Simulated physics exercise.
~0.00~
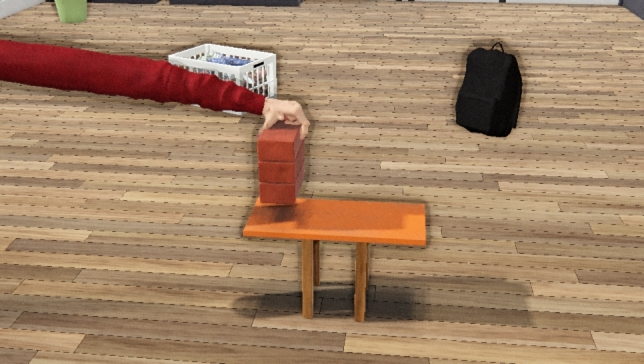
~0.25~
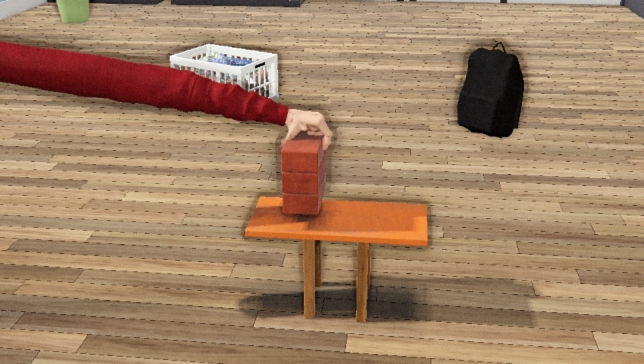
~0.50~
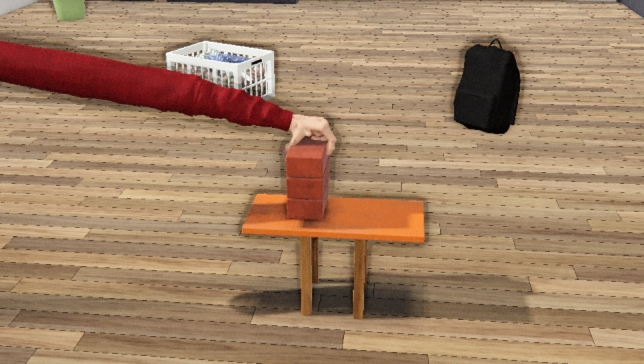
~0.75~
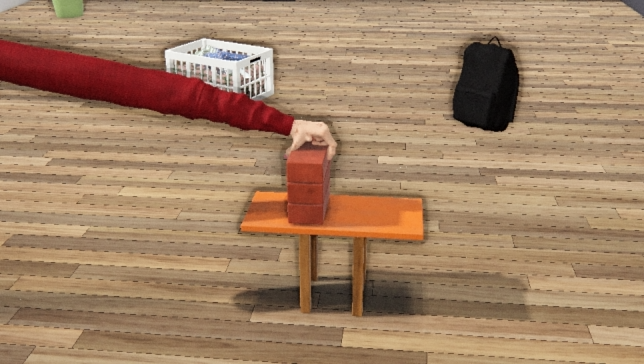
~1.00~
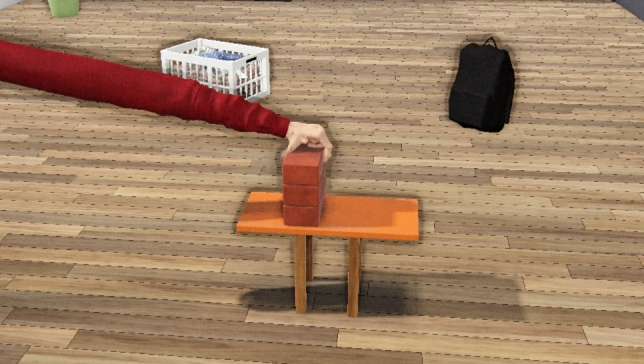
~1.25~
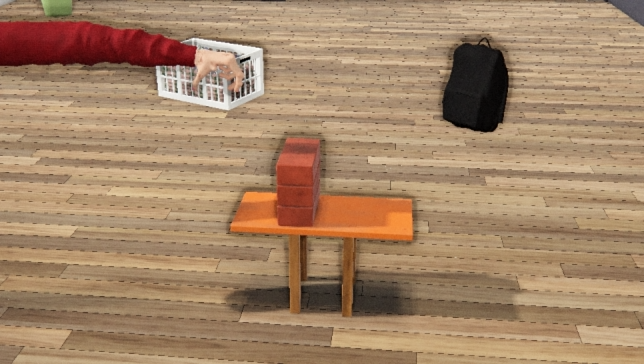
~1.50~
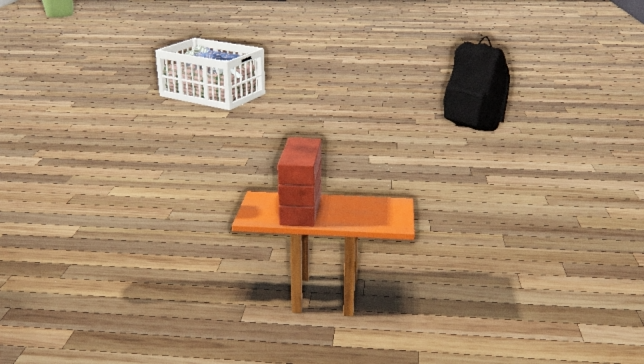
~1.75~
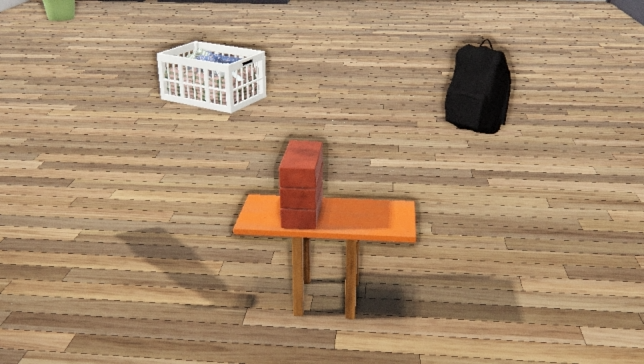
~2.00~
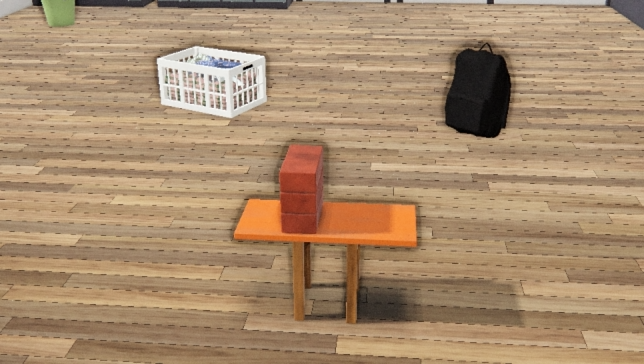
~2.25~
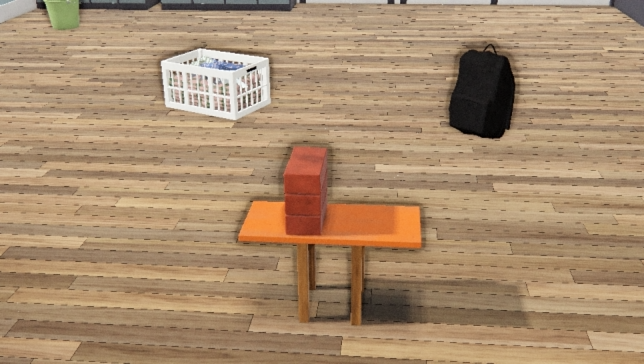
In the video, a hand in a red sleeve lowers a stack of red bricks onto the left part of a small orange table, shifting it slightly right, then lets go and withdraws to the left. The table stays steady with the bricks standing on top.
